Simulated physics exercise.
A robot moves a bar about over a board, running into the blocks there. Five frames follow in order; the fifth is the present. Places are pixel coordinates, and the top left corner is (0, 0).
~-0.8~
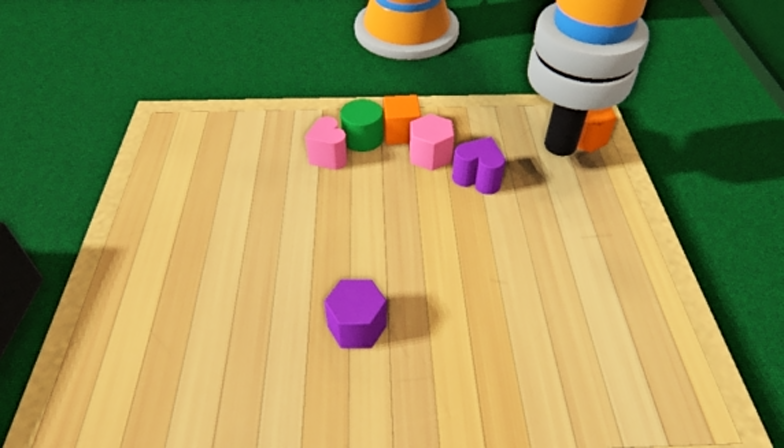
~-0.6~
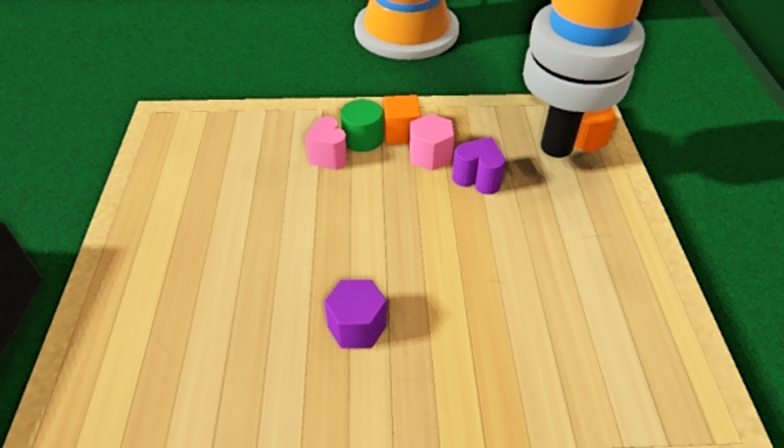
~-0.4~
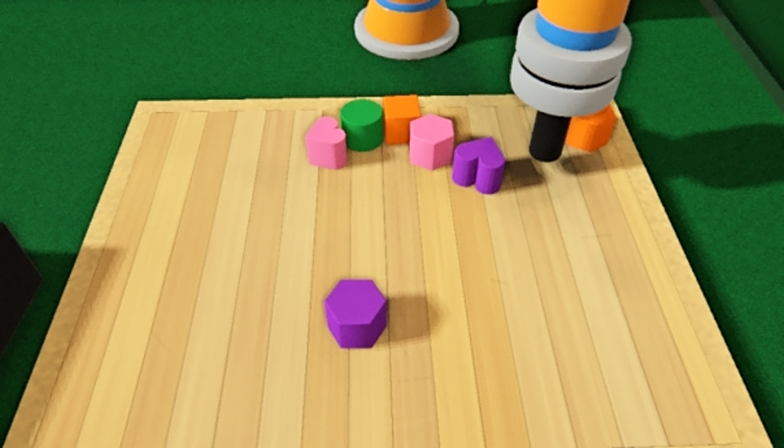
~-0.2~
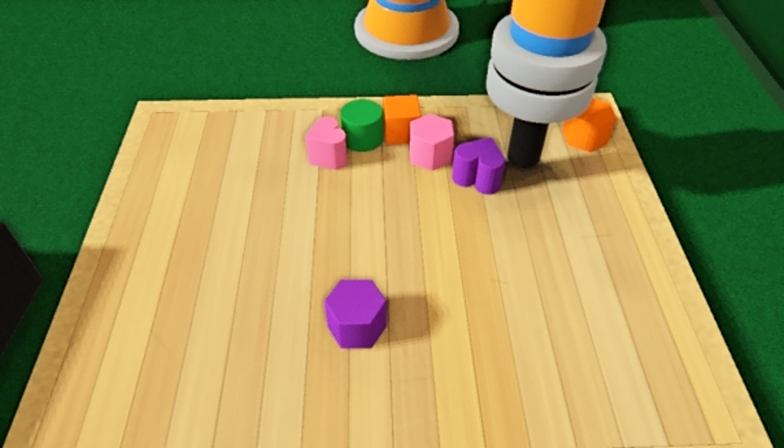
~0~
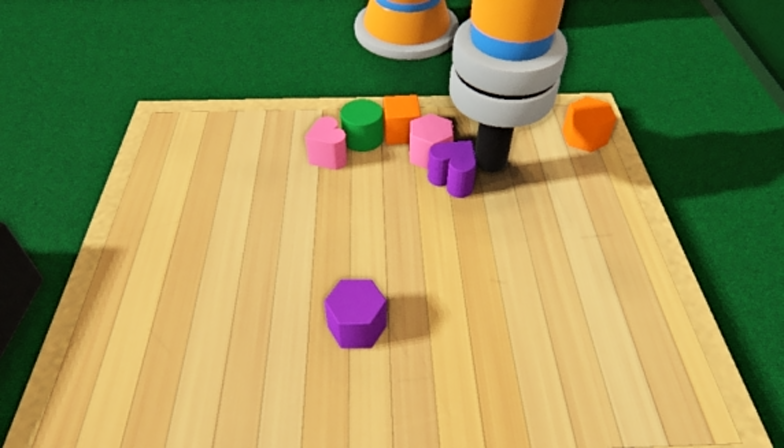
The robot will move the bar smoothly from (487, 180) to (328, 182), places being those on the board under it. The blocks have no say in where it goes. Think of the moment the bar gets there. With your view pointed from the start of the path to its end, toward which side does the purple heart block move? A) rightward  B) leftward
My pick is B.
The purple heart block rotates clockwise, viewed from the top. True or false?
The statement is false.
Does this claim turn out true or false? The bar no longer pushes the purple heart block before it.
My answer: False.
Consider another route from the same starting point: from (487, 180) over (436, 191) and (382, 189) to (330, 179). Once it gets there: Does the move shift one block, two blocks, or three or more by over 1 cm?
Most likely one.
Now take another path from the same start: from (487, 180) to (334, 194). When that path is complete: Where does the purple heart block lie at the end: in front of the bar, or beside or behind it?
Ahead of the bar.
The first path, step by step. One third of the way, bar (435, 164); purple heart block (400, 158).
Two thirds of the way, bar (381, 164); purple heart block (345, 162), turned 20° anticlockwise.
At the end, bar (326, 165); pink hexagonal block still; purple heart block (292, 169), turned 40° anticlockwise.
